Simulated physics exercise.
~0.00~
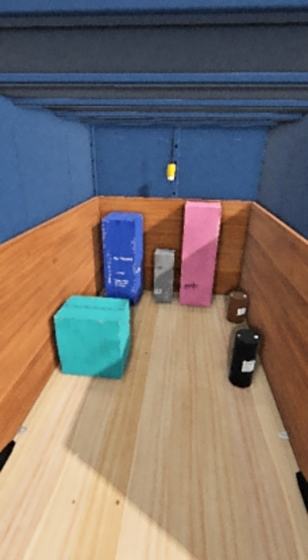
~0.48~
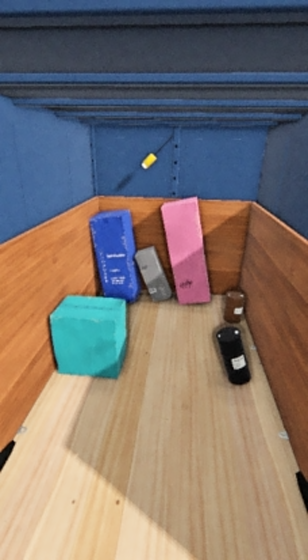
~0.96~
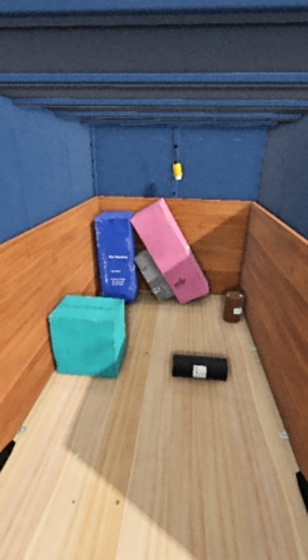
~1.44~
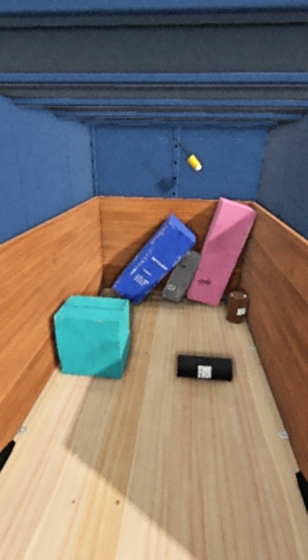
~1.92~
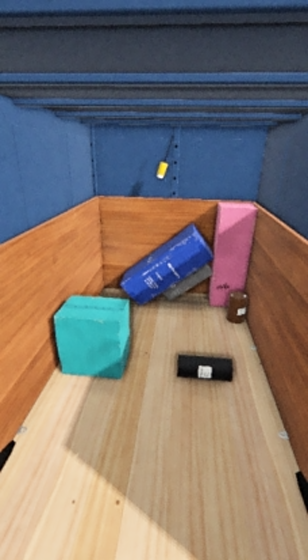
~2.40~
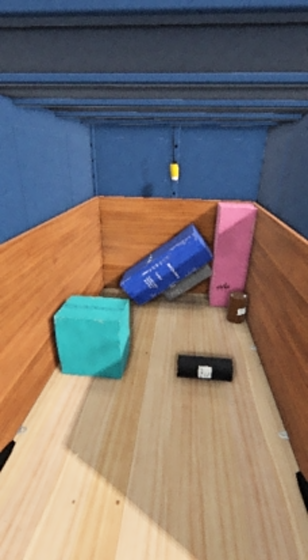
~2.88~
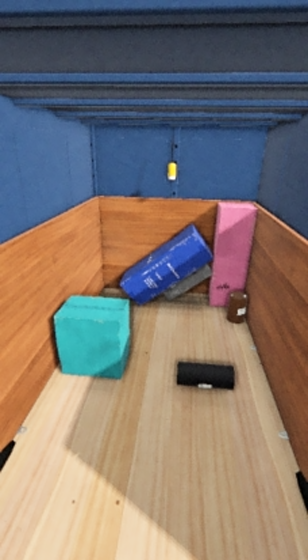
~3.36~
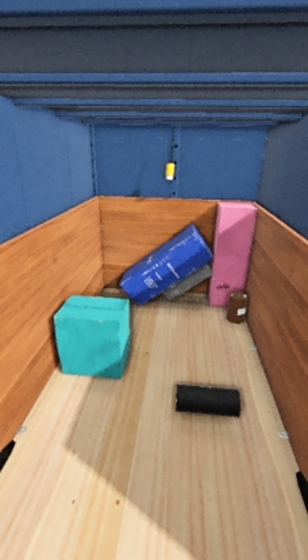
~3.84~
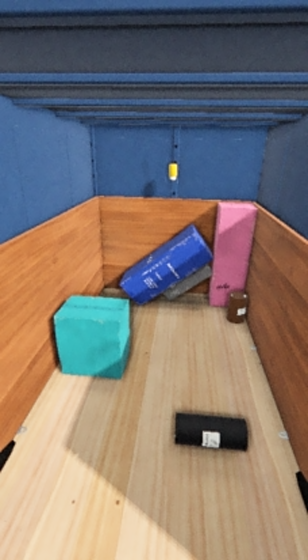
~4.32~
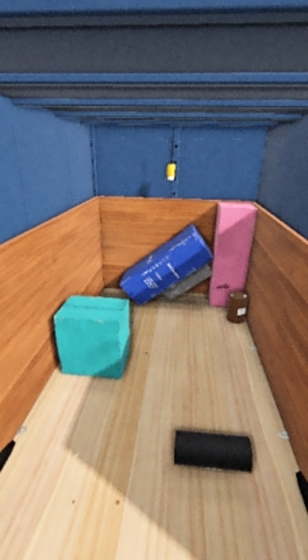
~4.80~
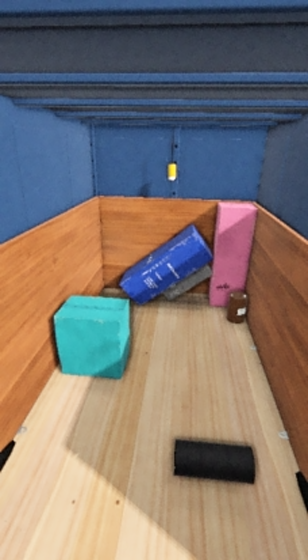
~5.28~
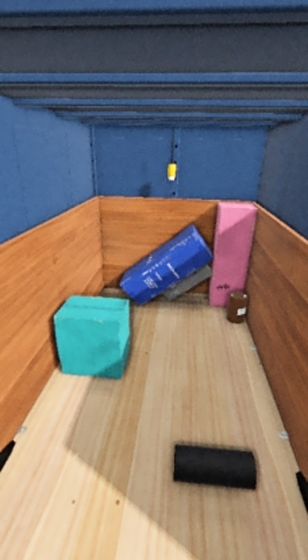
Blue box tipping left, then toppling right onto a grey box beside a pink one, as a fallen black canister rolls nearer.
